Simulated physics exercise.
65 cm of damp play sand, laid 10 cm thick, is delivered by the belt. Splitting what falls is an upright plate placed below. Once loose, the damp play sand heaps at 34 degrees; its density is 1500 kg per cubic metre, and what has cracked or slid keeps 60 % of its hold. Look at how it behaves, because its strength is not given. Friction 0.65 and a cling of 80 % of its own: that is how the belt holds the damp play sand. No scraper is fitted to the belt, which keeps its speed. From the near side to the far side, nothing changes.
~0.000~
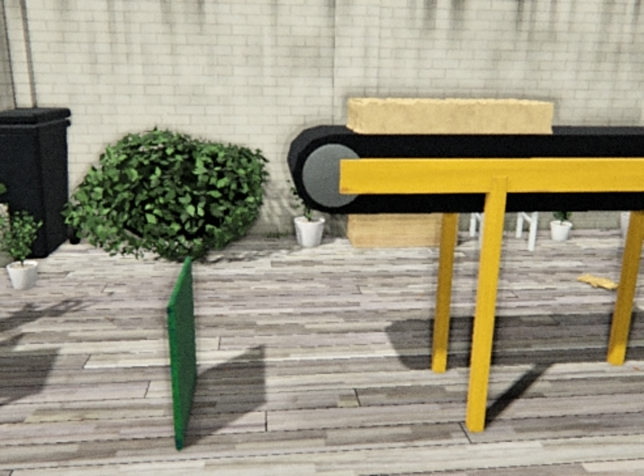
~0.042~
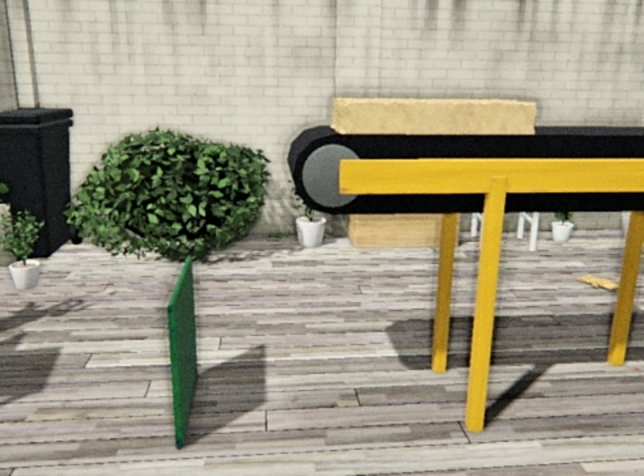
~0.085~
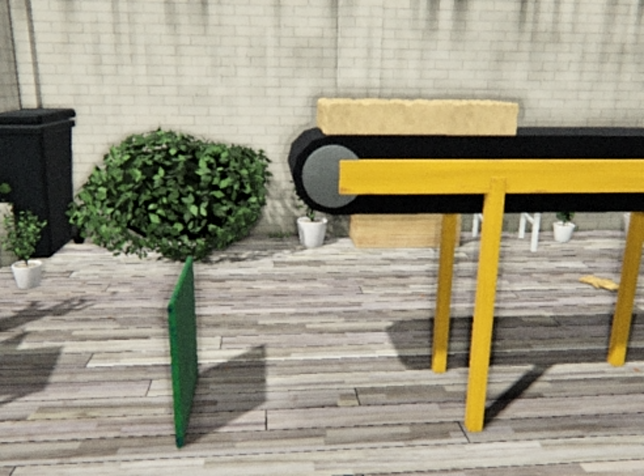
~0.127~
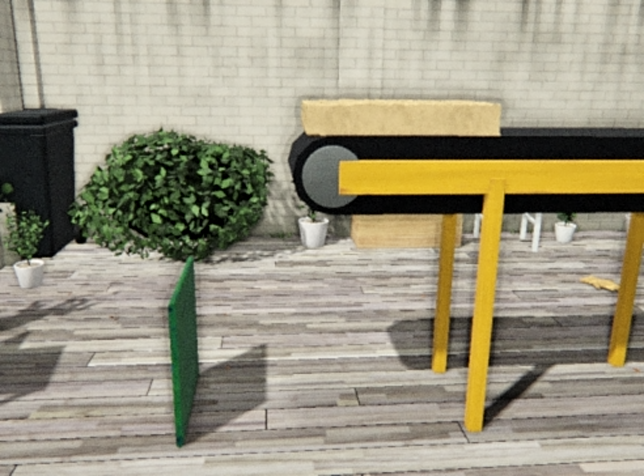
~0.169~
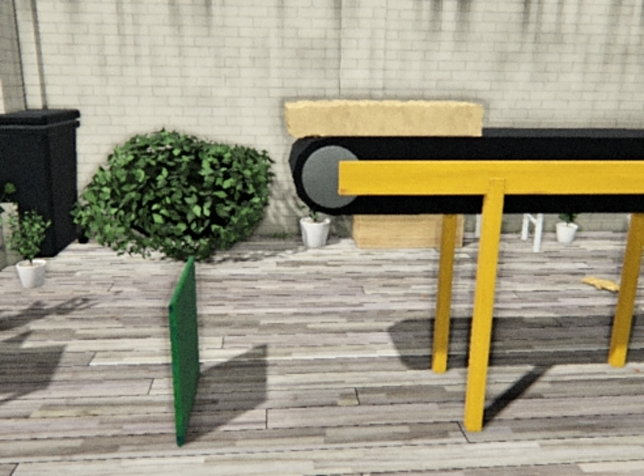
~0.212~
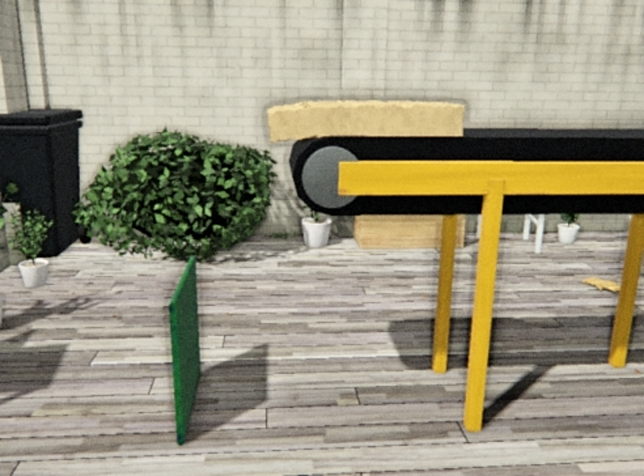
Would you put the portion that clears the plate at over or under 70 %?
My call: Over.
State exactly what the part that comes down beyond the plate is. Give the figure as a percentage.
The figure sits near 95 percent.
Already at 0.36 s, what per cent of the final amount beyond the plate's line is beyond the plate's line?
It comes to around 0 %.
After 0.36 s, 0 % is beyond the plate's line.
After 0.52 s, 23 % is beyond the plate's line.
After 0.69 s, 57 % is beyond the plate's line.
After 0.86 s, 95 % is beyond the plate's line.
After 2.00 s, at the end, 95 % is beyond the plate's line.
